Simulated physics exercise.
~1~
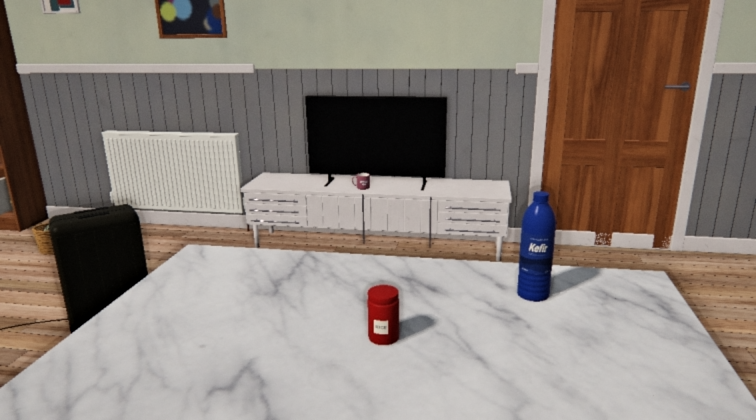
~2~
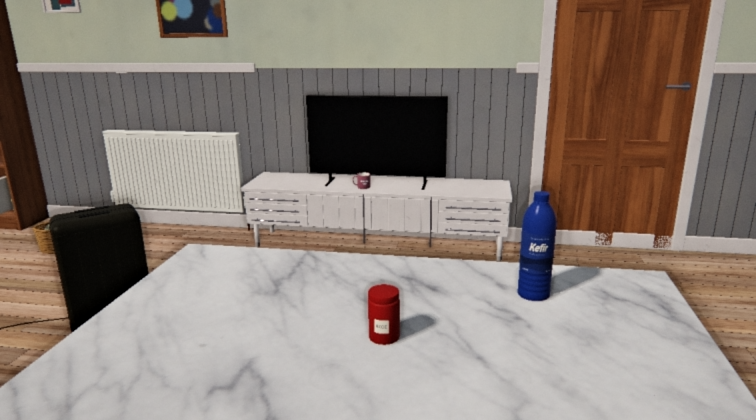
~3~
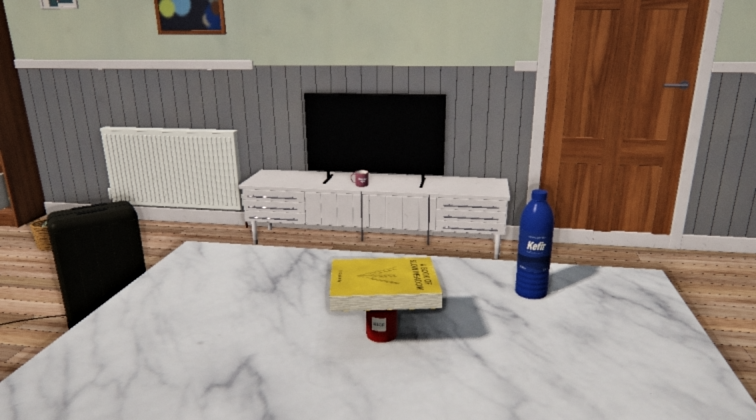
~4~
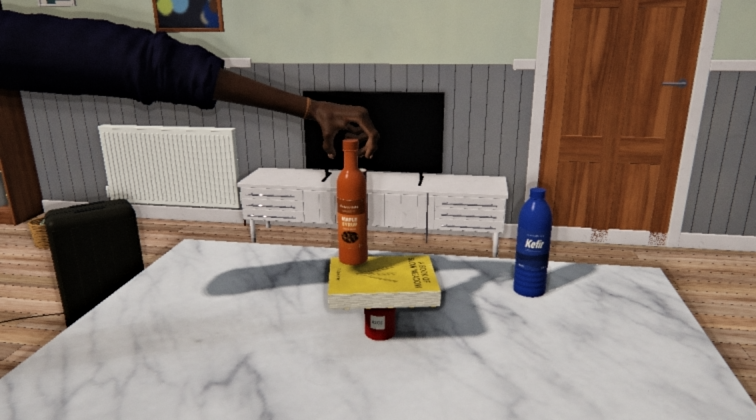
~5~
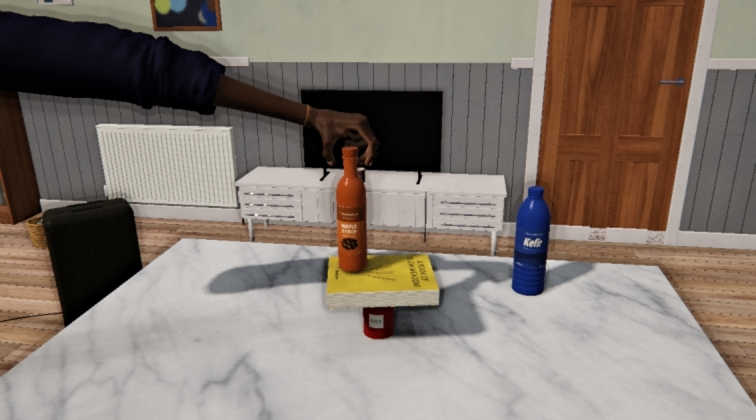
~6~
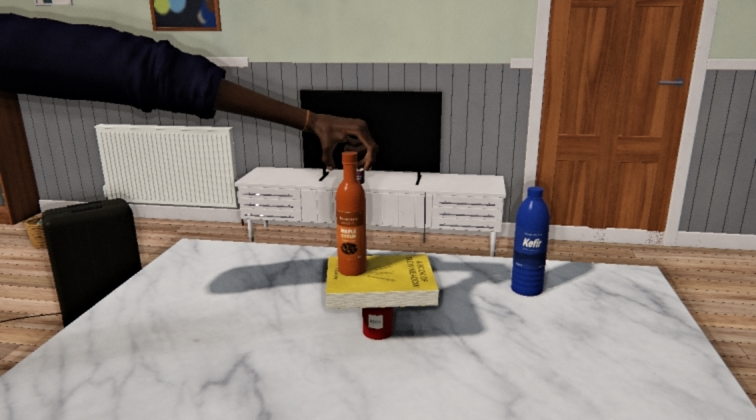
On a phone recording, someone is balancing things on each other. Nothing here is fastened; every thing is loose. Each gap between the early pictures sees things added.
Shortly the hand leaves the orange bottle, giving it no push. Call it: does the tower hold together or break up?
It holds together.
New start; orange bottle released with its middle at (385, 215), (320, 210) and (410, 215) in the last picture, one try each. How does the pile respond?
Attempt one, the pile survives; attempt two, it falls over; attempt three, it survives.
Then, 0.20 s on from there, no change.
Then, 0.40 s on from there, orange bottle resting near (351, 214).
In the end, all 4 unmoved. At the end, from the last picture's camera, orange bottle near (351, 214). The pile holds.
